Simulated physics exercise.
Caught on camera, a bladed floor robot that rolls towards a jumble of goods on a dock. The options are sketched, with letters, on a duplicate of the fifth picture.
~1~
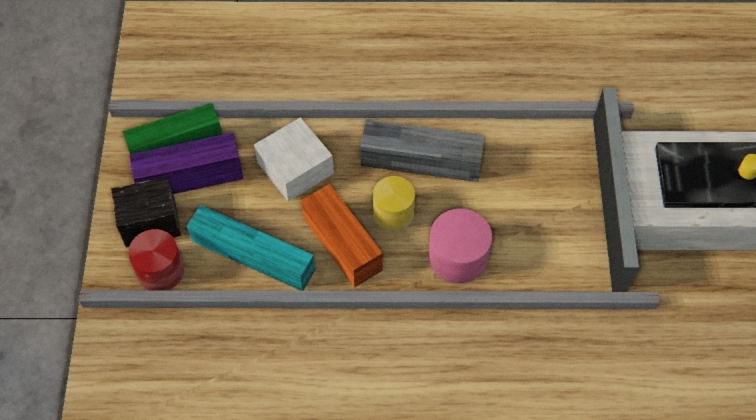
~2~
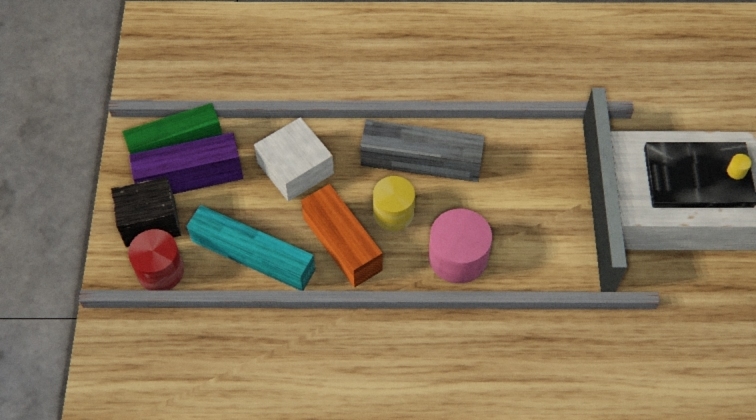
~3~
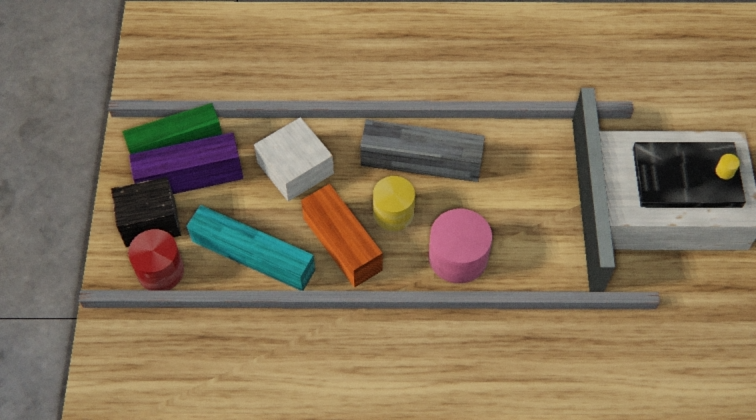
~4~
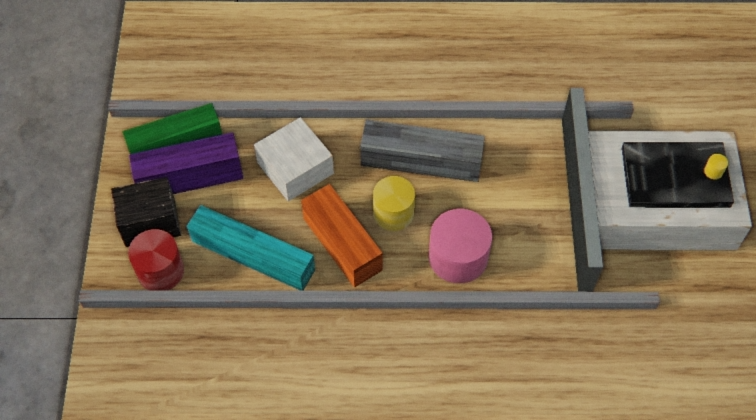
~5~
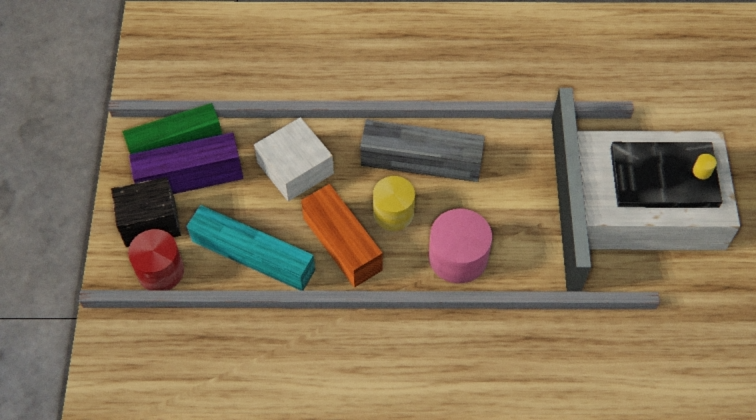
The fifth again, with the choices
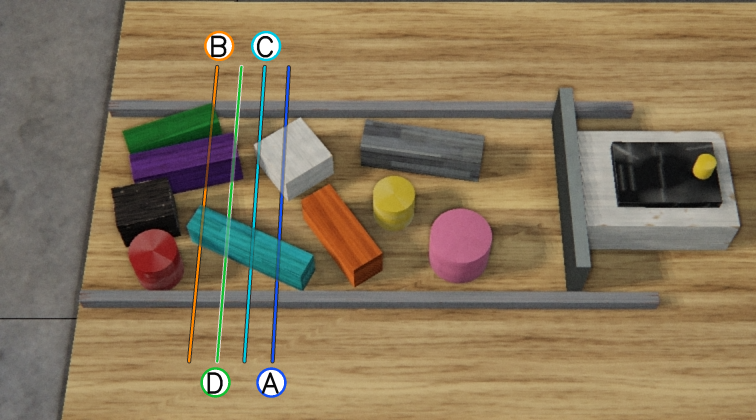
Bladed floor robot sliding slowly left between two grey rails towards a jumble of coloured blocks and canisters that stay still.
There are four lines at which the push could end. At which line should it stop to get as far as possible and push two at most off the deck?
It can go as far as C.
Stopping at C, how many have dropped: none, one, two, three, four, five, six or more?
In all, two.
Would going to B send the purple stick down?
Yes.
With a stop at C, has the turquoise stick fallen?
By then, no.
On the marked copy, A at (281, 203); B at (204, 203); C at (255, 203); D at (230, 203).
Following C. Soon after the start, robot (542, 173); pink canister (421, 246); grey stick (387, 152).
Later, robot (427, 173); purple stick (145, 175); turquoise stick (209, 234).
In the end, robot (339, 172); green stick over the edge; purple stick over the edge; two fallen.
As for the rest, A is within the limit but short; B drops four; D drops four.
